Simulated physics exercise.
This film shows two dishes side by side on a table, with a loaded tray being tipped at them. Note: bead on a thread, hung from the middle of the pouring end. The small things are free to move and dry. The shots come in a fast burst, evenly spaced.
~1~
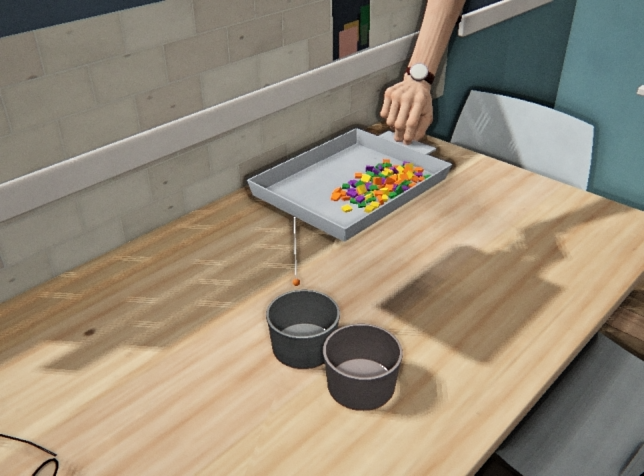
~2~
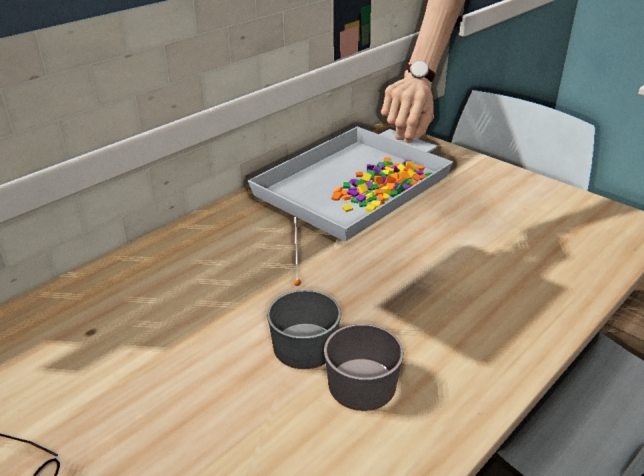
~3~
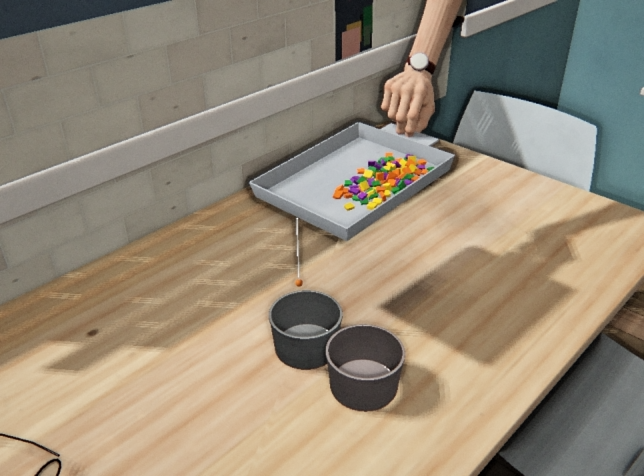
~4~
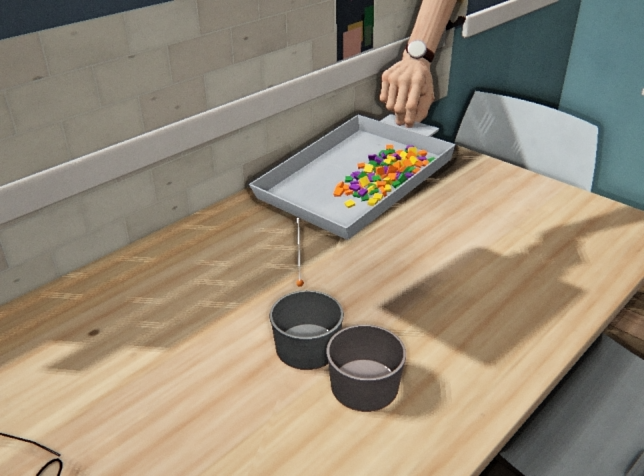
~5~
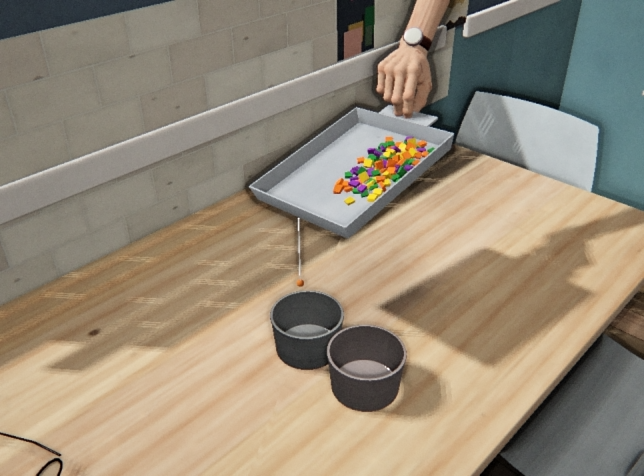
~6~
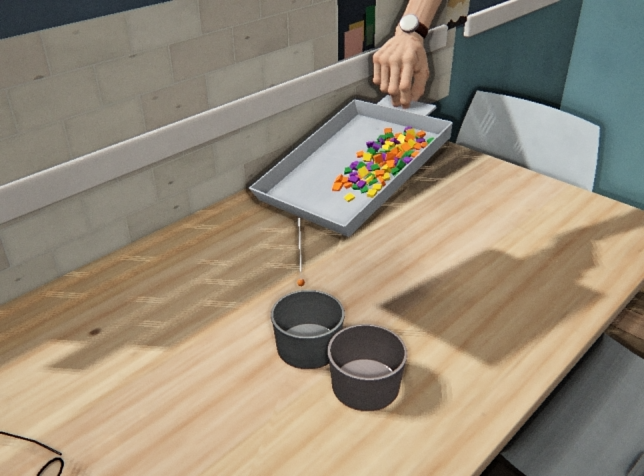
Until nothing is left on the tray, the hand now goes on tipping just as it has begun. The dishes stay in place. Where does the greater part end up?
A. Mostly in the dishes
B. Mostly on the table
Mostly on the table.
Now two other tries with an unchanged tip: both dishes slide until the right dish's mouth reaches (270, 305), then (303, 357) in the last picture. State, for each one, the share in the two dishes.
You'd get near 70 per cent and afterwards near 20 per cent.
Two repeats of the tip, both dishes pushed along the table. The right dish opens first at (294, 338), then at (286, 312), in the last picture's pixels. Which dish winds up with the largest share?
In the first try it's the one on the left, and in the second it's the one on the left.
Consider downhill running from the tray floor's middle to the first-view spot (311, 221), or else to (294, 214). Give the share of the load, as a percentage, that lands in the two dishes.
I'd say roughly 80 percent with the first slope, 50 percent with the other.
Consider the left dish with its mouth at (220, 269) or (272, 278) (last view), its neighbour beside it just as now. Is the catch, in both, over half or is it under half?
Try 1: The greater share; try 2: The greater share.
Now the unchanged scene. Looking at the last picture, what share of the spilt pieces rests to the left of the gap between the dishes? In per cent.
That's about 100 per cent of the spill.
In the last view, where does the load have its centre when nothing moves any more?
Near pixel (252, 317).
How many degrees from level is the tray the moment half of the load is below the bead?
That happens at around 115°.
Shortly afterwards, tray tipped steeply; all but a few on the tray; a little in the air.
Next, tray tipped right over; the bulk on the tray; a little outside both; only a few in the air.
Some moments later, tray tipped past a quarter turn; a little in the left dish; all but a few outside both.
In the end, tray tipped past a quarter turn; none at all in the right dish; a little in the left dish; all but a few outside both.
